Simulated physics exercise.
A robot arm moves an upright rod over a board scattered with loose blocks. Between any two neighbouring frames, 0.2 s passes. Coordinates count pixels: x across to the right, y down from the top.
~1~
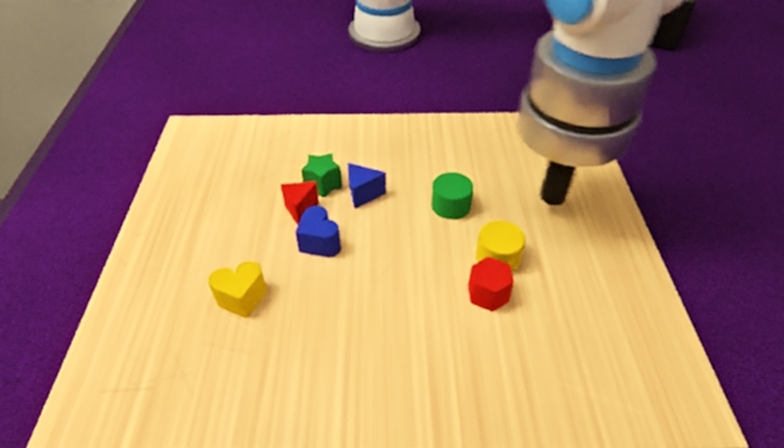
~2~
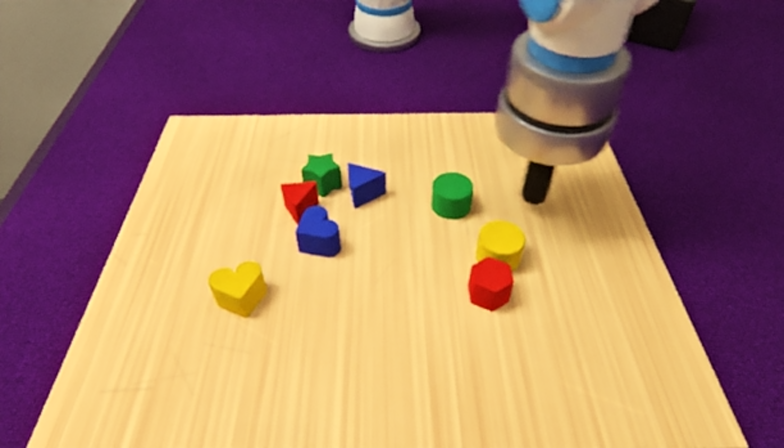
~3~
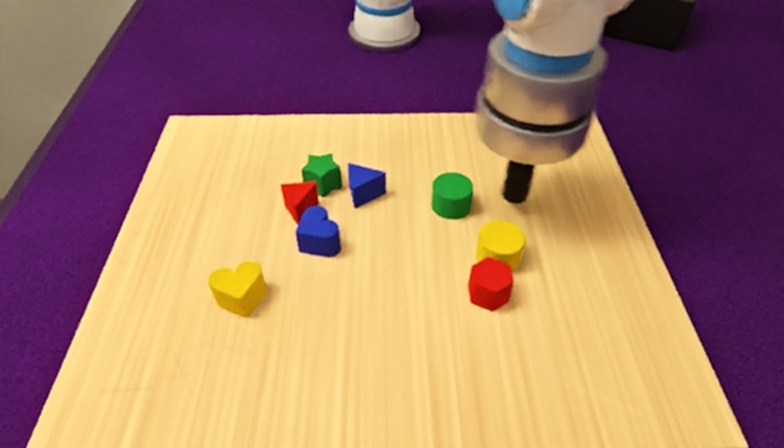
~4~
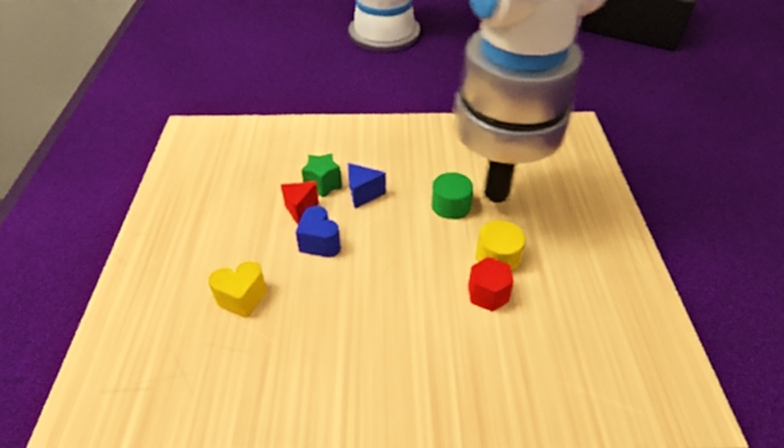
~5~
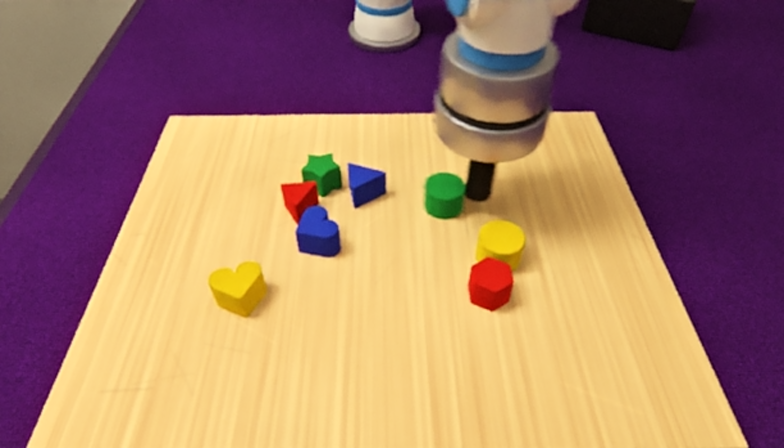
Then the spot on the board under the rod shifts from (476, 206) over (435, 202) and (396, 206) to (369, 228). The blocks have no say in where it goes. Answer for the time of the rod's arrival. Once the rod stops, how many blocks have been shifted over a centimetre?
Moved: 2.
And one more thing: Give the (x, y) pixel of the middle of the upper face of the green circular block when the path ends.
Most likely (335, 199).
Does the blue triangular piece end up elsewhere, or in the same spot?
From what I can tell, it won't keep its place.
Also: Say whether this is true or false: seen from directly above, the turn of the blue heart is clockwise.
That claim is false.
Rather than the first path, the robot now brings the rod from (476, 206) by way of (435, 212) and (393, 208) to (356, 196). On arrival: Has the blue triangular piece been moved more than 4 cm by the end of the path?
I'd say yes.
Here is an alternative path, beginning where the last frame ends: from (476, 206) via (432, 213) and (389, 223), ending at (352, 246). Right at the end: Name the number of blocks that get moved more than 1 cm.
Two blocks move more than 1 cm.
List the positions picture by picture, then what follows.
The first picture shows rod tip at (552, 198); block tops, blue heart at (317, 222); green star at (320, 163); blue triangular piece at (362, 174); green circular block at (453, 185).
The second picture shows rod at (533, 197); blocks unchanged.
The third picture shows rod at (514, 196); blocks unchanged.
The fourth picture shows rod at (496, 195); blocks unchanged.
The fifth picture shows rod at (478, 194); blue heart at (317, 222); green star at (320, 163); blue triangular piece at (362, 174); green circular block at (445, 184).
On the path given first. One third of the way, rod at (436, 191); green circular block at (403, 184).
Two thirds of the way, rod at (396, 194); green star at (318, 163); blue triangular piece at (350, 170), turned 15° clockwise; green circular block at (362, 190).
At the end, rod at (368, 217); blue heart at (313, 223), turned 20° anticlockwise; green star at (318, 163); blue triangular piece at (350, 170), turned 15° clockwise; green circular block at (335, 199).
